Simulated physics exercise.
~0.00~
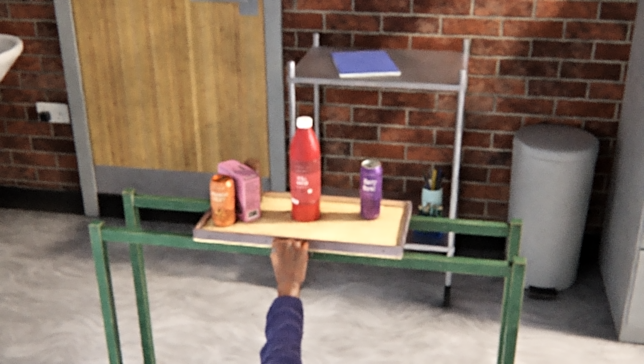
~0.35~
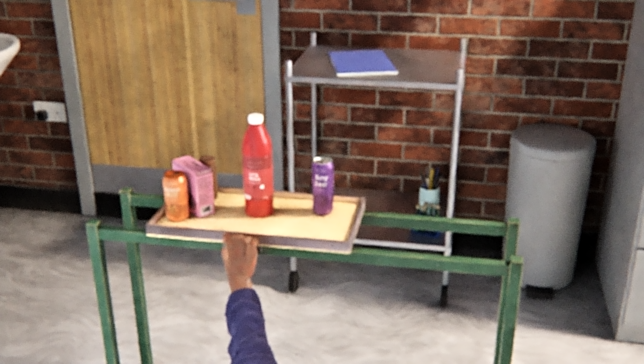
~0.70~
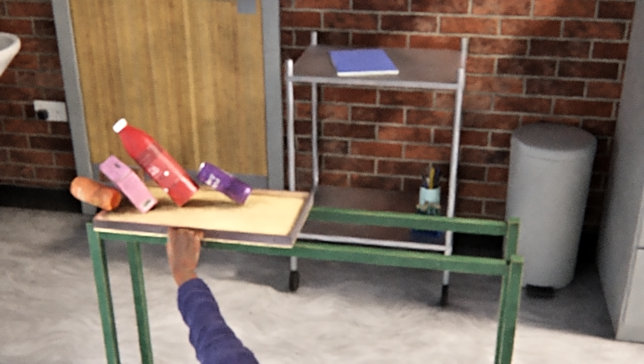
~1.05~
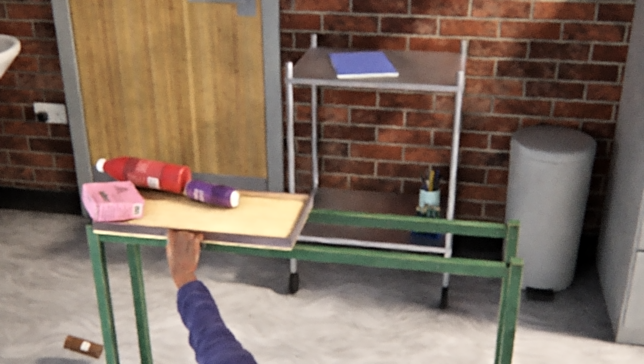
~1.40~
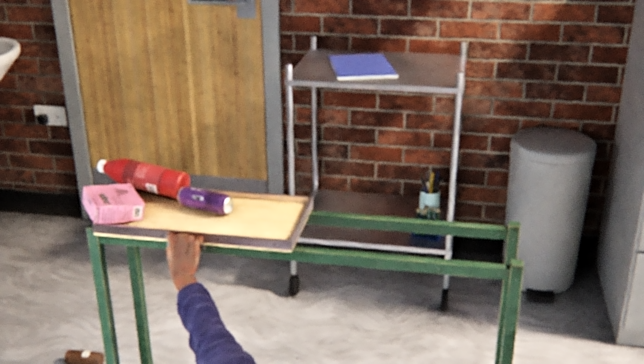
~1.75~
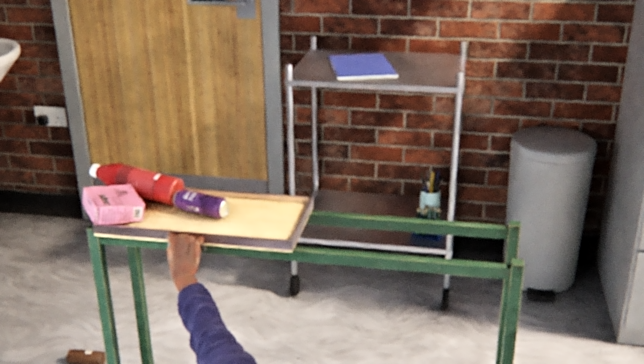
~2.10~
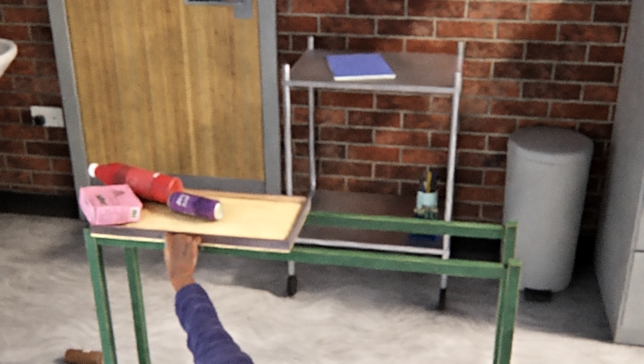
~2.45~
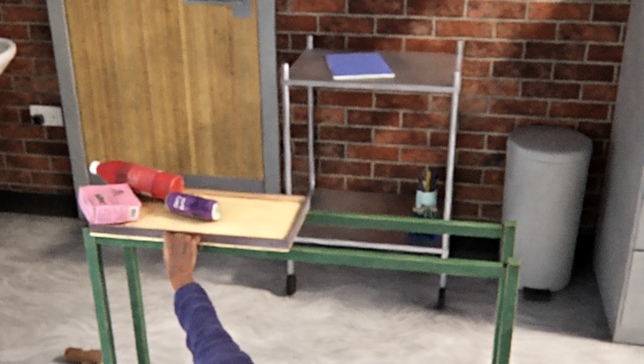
To begin with, a tray holding a tall red bottle, an orange can, a purple can, a pink packet and a small brown item sits on a green frame, with a hand at its front edge. The hand and tray move left along the frame, everything still upright. As the tray reaches the left end, the items tip over to the left. The orange can and the brown item go off the tray, and the brown one lands on the floor. The red bottle, purple can and pink packet end up lying on the now still tray.
